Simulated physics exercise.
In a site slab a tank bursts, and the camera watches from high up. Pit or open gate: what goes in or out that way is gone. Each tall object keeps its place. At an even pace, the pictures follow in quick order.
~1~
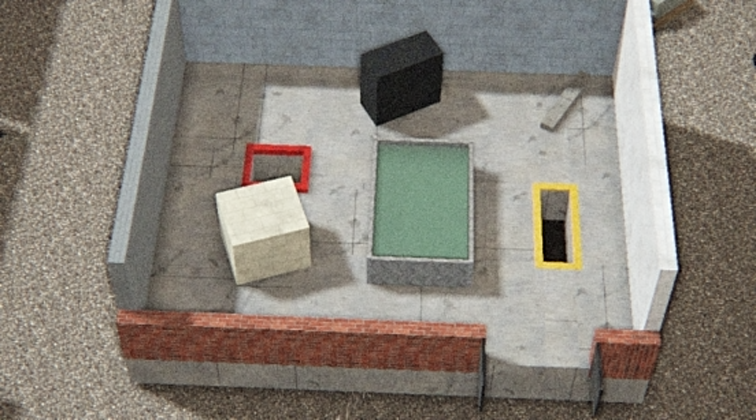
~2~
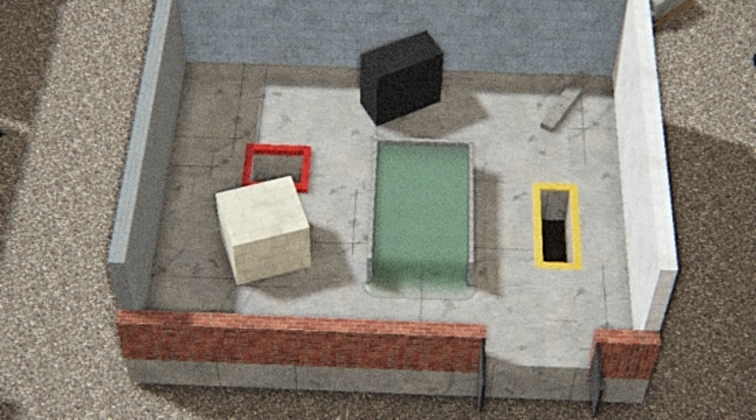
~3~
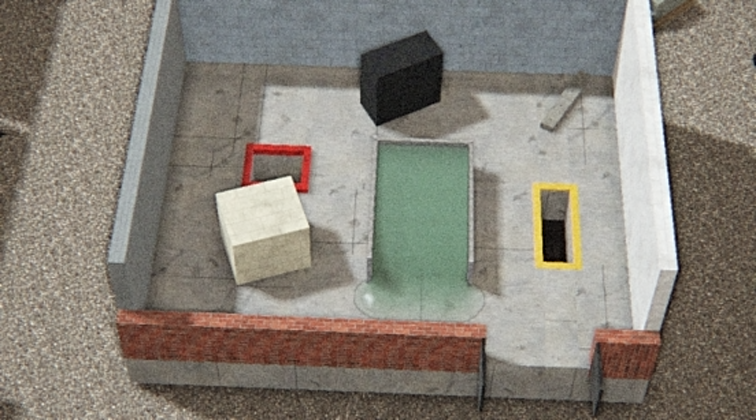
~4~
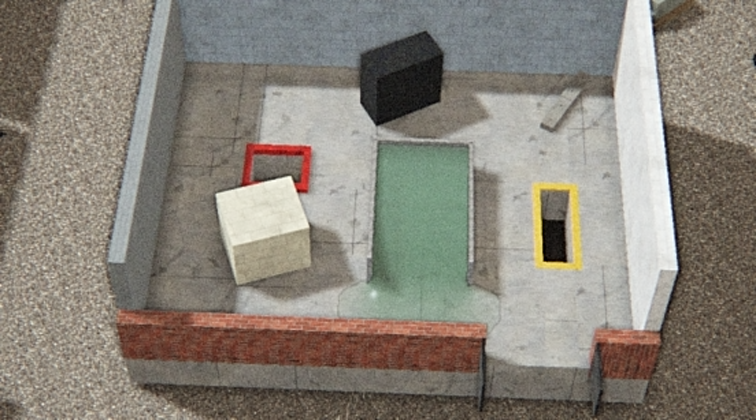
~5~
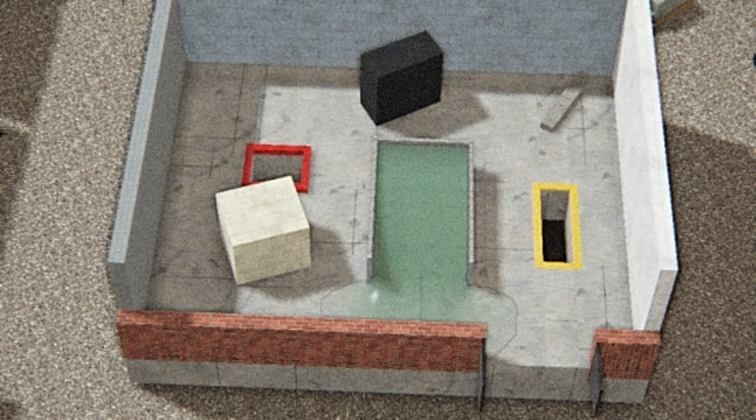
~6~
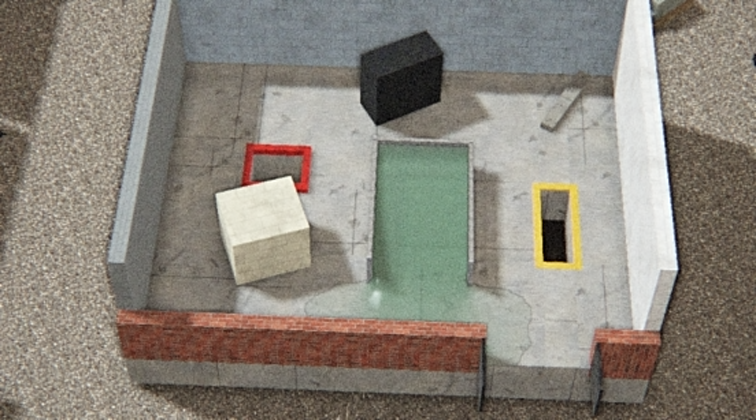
On a walled concrete slab seen from above, the near side of a tank gave way, and greenish water poured out across the floor, spreading along the low brick wall and toward the right.
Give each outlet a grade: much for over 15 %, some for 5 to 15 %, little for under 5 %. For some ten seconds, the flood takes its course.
Grades: Gate - much, yellow pit - some, red pit - little.
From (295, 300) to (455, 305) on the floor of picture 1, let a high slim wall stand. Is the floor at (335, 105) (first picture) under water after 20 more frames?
My call: Swamped.
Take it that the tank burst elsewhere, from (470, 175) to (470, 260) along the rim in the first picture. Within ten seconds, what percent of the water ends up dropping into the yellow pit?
I'd estimate the yellow pit takes around 60 percent.
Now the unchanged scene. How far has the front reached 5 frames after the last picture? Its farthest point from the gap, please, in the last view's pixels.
About (224, 341).
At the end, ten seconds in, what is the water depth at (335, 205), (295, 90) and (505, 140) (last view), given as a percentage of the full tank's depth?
First spot 4 %, second 8 %, third 2 %.
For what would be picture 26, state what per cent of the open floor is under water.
About 40 %.
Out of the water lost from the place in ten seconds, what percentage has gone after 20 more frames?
I'd say about 35 per cent.
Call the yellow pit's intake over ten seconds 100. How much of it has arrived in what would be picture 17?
Approximately 0 in a hundred, I reckon.
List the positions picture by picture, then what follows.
The first frame shows the water tank at (422, 201) is whole and still.
In the second frame, water pours out at (419, 276) and has run to (470, 291).
In the third frame, the front is at (477, 304), out from the gap at (419, 277).
In the fourth frame, the front is at a hidden place, out from the gap at (419, 277).
In the fifth frame, the front is at a hidden place, out from the gap at (419, 277).
In the sixth frame, the front is at a hidden place, out from the gap at (419, 277).
A moment on, water covers 15 % of the floor; the gate 1 %, the yellow pit 0 %, the red pit 0 %.
Next, water covers 25 % of the floor; the gate 4 %, the yellow pit 0 %, the red pit 0 %.
Then, water covers 40 % of the floor; the gate 9 %, the yellow pit 1 %, the red pit 0 %.
Later, water covers 60 % of the floor; the gate 14 %, the yellow pit 5 %, the red pit 0 %.
In the end, water covers 85 % of the floor; the gate 18 %, the yellow pit 9 %, the red pit 0 %.
